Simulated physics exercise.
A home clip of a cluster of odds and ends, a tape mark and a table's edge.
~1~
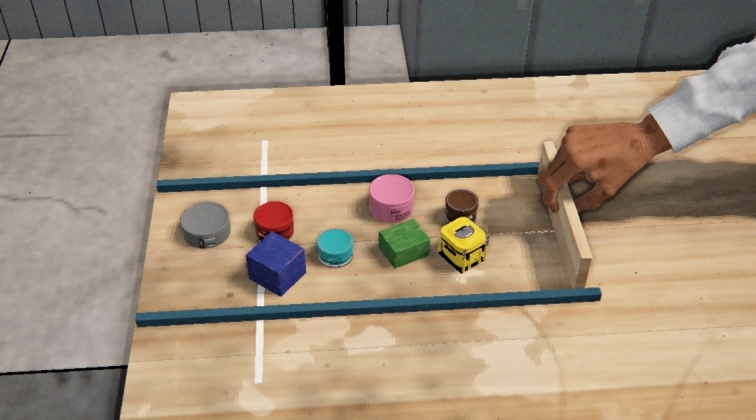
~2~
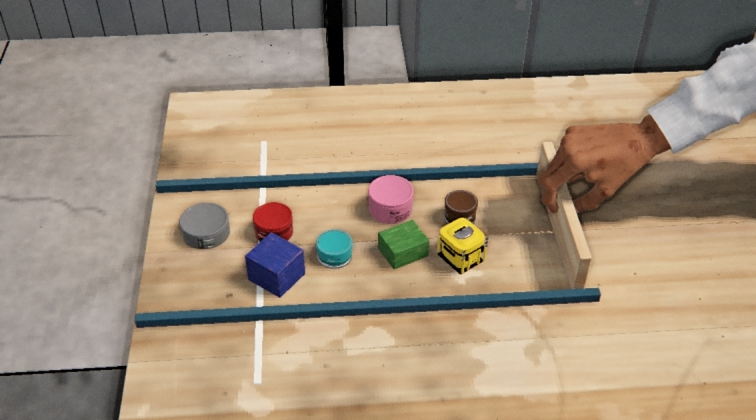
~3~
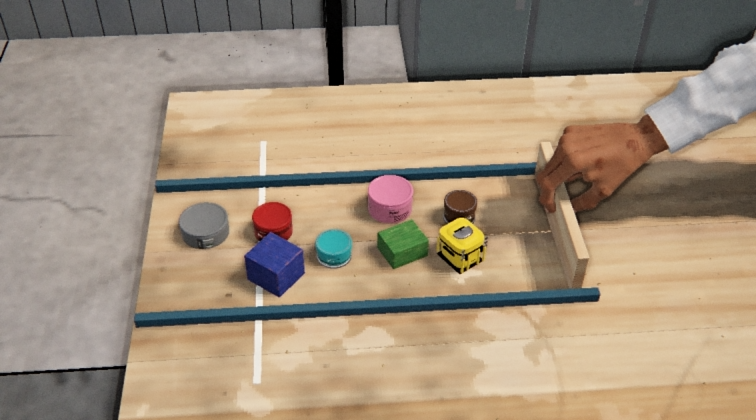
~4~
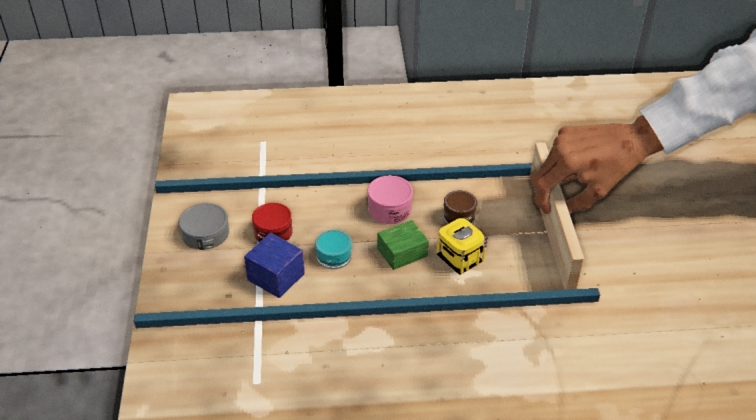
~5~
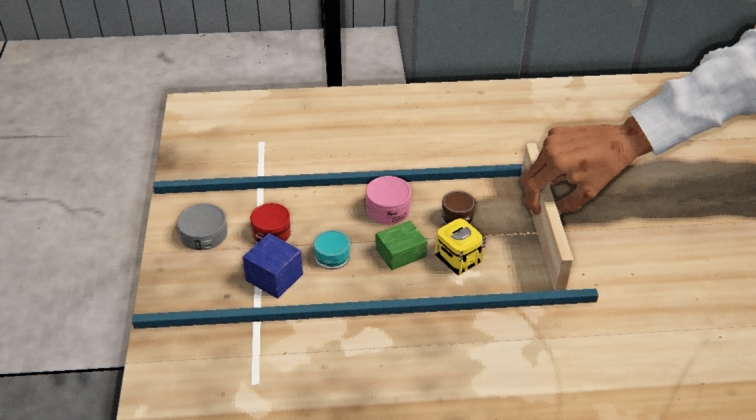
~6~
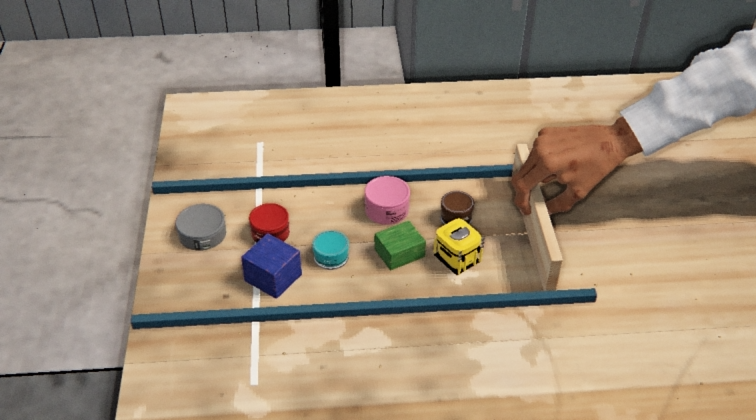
A hand slides a wooden board slightly left between blue rails toward scattered tubs and blocks.
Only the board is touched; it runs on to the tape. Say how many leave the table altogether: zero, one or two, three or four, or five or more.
The number that fall off is zero.
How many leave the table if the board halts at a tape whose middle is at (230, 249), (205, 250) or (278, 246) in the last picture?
In that order 2, 2 and 0.
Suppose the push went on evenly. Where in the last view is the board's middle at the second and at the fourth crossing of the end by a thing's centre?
Its middle is around (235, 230) and later (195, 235).
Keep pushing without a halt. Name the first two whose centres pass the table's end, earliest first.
They are the grey tub, then the turquoise tin.
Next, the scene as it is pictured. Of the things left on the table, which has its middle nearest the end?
It is the grey tub.
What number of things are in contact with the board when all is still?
4 of them.
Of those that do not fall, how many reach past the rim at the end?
It comes to 1.
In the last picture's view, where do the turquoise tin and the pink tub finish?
About (165, 256), and the other about (236, 196).
Soon after, none off yet; grey tub at rest near (201, 227); red tub at rest near (270, 225); blue block at rest near (272, 266).
Then, none off yet; grey tub at rest near (201, 227); red tub moving near (267, 223); blue block moved a little near (254, 275).
At rest, the number that fall off is zero.
